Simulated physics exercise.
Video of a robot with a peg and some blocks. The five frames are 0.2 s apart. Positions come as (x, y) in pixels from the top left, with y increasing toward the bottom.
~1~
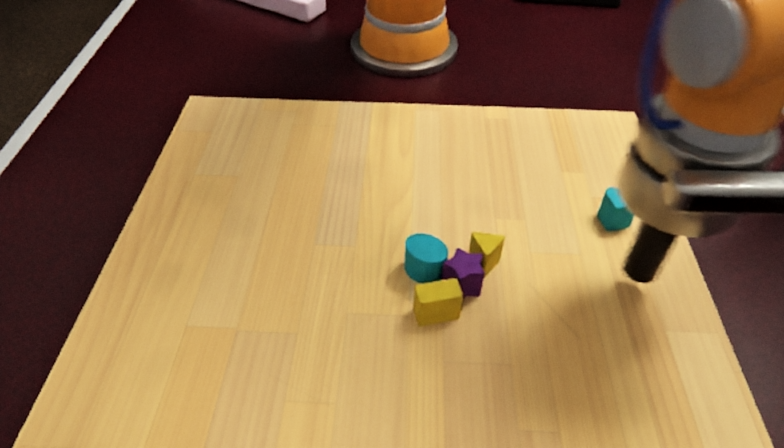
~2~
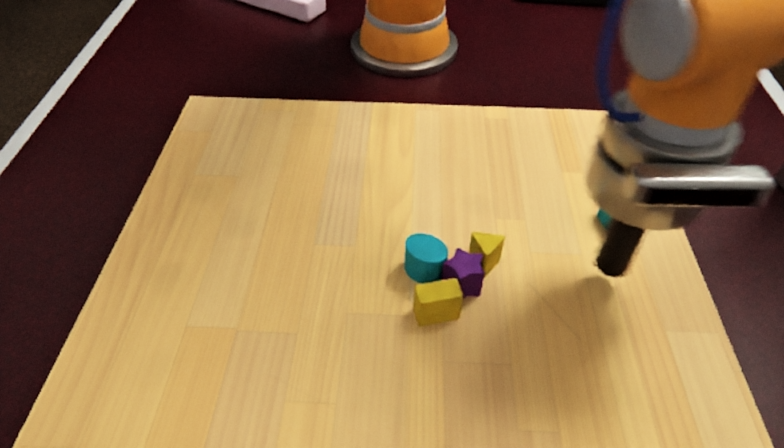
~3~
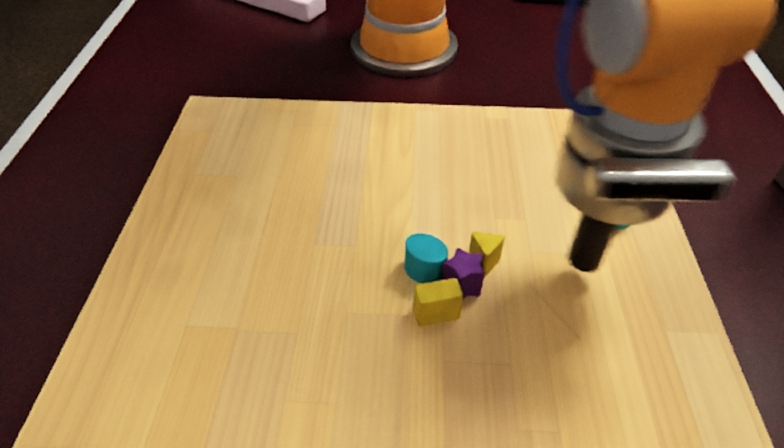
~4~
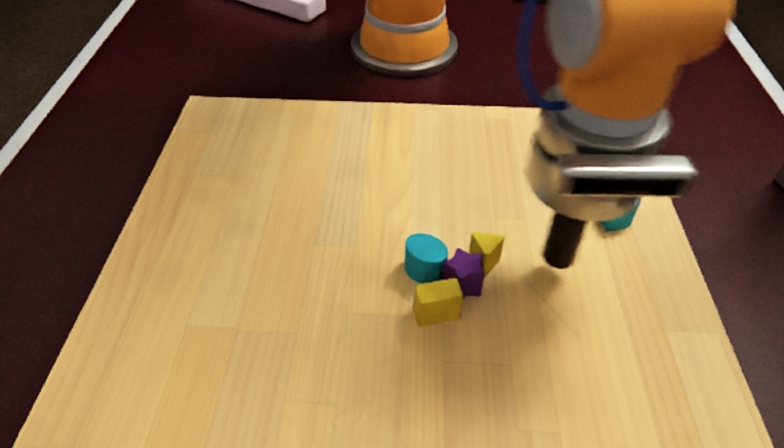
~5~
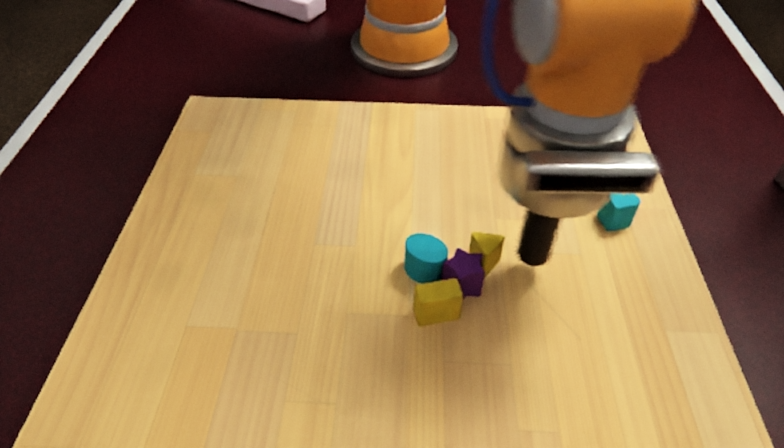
We see a robot arm with a dark peg move steadily left across a wooden board, passing a separate turquoise block and nearing a cluster of turquoise, purple and yellow blocks, while all the blocks stay still.
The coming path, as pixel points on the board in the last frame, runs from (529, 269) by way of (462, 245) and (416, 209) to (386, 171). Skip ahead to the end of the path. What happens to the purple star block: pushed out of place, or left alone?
At the moment the path ends, the purple star block still stands where it did.
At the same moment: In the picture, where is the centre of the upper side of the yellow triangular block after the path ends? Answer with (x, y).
Its top face will be centred at roughly (451, 238).
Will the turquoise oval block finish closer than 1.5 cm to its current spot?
Yes, it checks out.
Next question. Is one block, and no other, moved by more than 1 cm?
Yes, I think so.
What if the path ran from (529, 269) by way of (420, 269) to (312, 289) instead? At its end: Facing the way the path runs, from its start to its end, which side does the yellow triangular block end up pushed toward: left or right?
Off to the right side.
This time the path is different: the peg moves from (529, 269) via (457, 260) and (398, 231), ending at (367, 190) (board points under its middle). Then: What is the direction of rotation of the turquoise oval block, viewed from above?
Prediction: Counterclockwise.
The first path, step by step. One third of the way, peg (464, 230); turquoise oval block (424, 249); yellow triangular block (451, 238), turned 110° anticlockwise.
Two thirds of the way, peg (417, 194); turquoise oval block (424, 249); yellow triangular block (451, 238), turned 110° anticlockwise.
At the end, peg (386, 156); turquoise oval block (424, 249); purple star block unmoved; yellow triangular block (451, 238), turned 110° anticlockwise.
